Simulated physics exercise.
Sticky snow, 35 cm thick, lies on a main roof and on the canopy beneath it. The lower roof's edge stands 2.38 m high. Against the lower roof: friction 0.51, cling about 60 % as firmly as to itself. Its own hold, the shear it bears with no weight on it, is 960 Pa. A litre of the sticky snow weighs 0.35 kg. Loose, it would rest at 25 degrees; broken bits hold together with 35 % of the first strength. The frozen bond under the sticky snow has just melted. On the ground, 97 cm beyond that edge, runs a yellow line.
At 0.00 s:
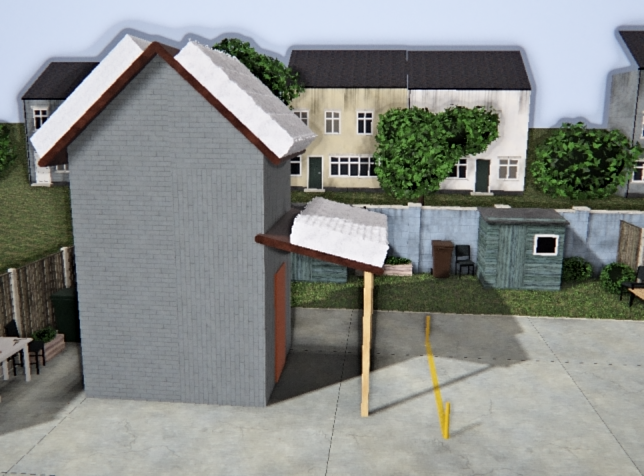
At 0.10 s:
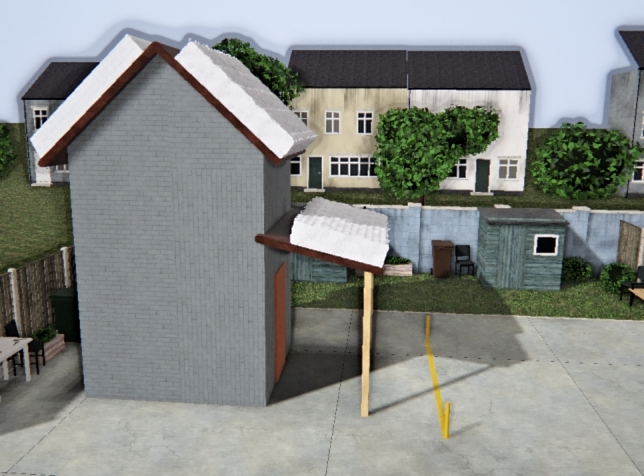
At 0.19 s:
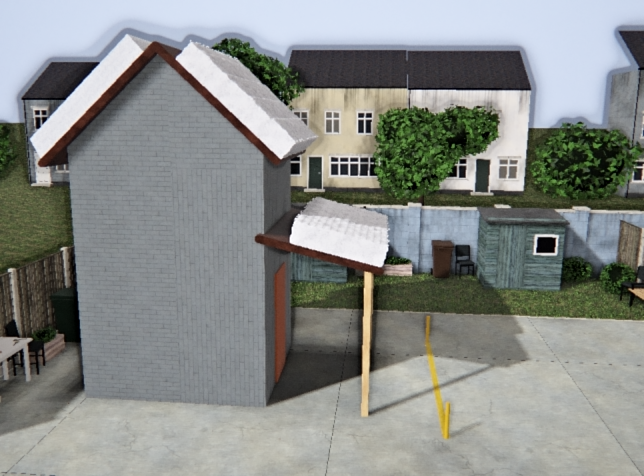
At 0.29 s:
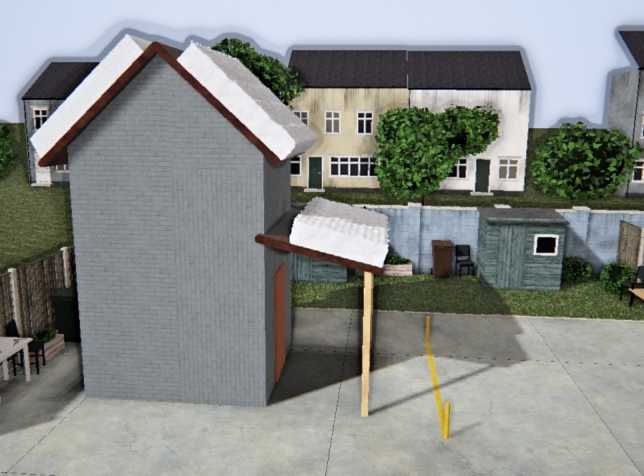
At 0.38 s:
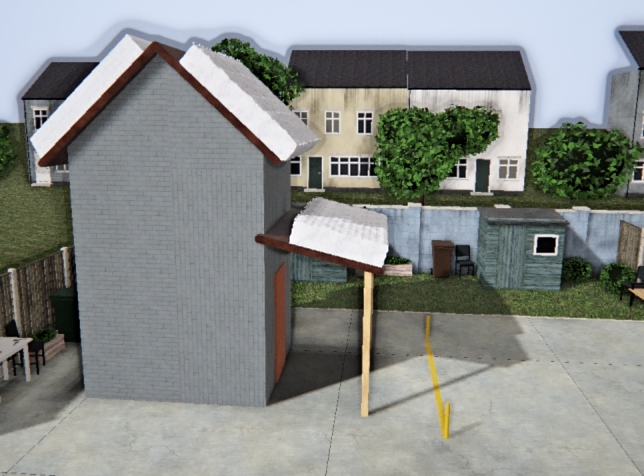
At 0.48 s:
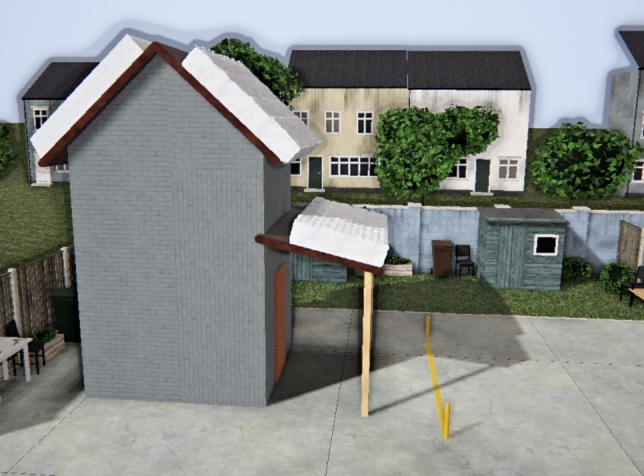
Outside a grey brick building, white snow on the main roof slides slightly to the right.
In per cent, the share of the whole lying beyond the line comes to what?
Close to 8 per cent.
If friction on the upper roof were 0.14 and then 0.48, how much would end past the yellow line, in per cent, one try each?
In turn about 45 %, 25 %.
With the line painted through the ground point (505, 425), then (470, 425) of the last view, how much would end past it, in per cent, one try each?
In turn about 0 %, 2 %.
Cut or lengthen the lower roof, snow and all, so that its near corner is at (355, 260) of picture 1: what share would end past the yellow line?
In that case some 20 per cent.
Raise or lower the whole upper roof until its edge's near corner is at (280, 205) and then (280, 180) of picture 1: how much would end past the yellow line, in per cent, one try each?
In that order: 0 %, 0 %.
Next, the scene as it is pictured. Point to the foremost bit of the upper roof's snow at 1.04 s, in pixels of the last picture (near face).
Near (331, 221).
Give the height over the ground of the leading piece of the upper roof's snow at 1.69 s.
Roughly 3.0 m.
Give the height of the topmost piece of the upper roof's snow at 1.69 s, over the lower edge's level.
About 1.9 m.
By 1.04 s, none is below the lower edge and 0 % is past the line.
By 1.69 s, none is below the lower edge and 0 % is past the line.
By 2.35 s, none is below the lower edge and 0 % is past the line.
By 3.00 s, 19 % is below the lower edge and 1 % is past the line.
By 6.00 s, at the end, 30 % is below the lower edge and 8 % is past the line.
